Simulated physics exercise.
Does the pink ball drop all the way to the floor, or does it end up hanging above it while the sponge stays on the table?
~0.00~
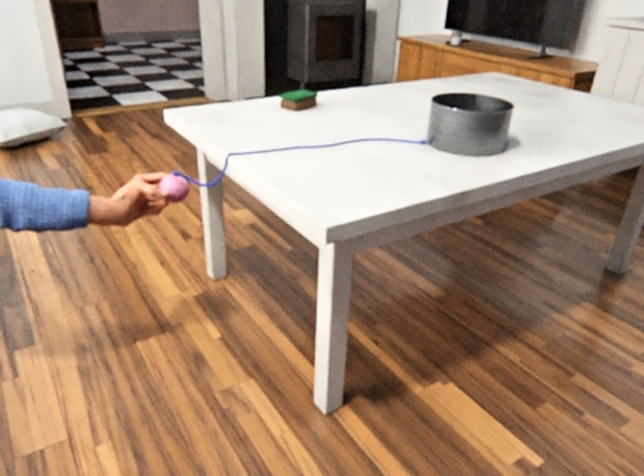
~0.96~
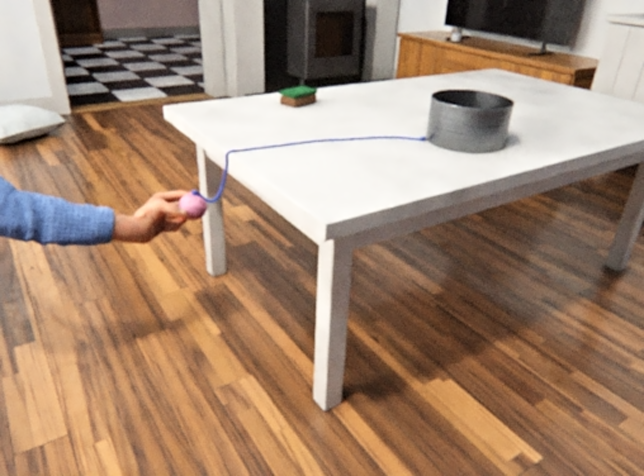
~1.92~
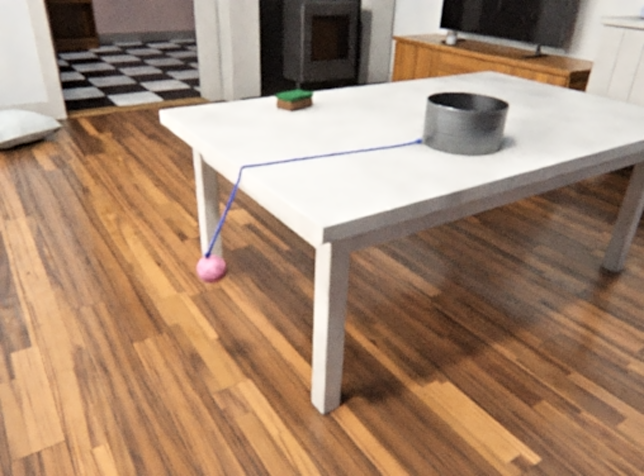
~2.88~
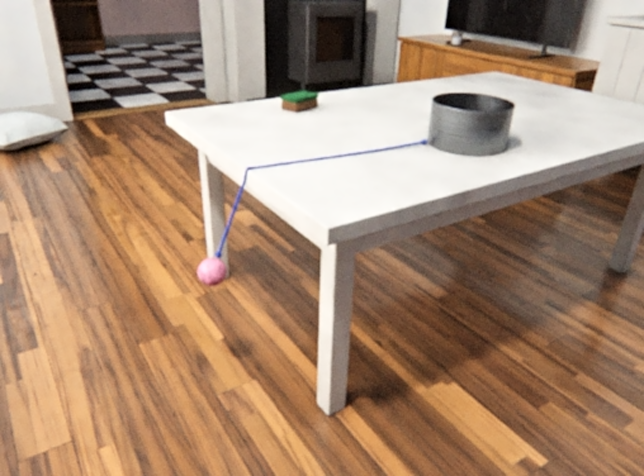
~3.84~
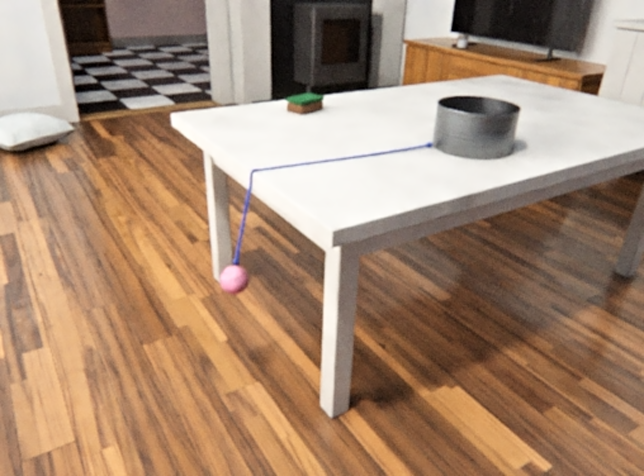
The pink ball ends up dangling on the string beside the table, above the floor. The sponge keeps its place on the tabletop.
A hand releases a pink ball, which dangles by a string from the table's edge.
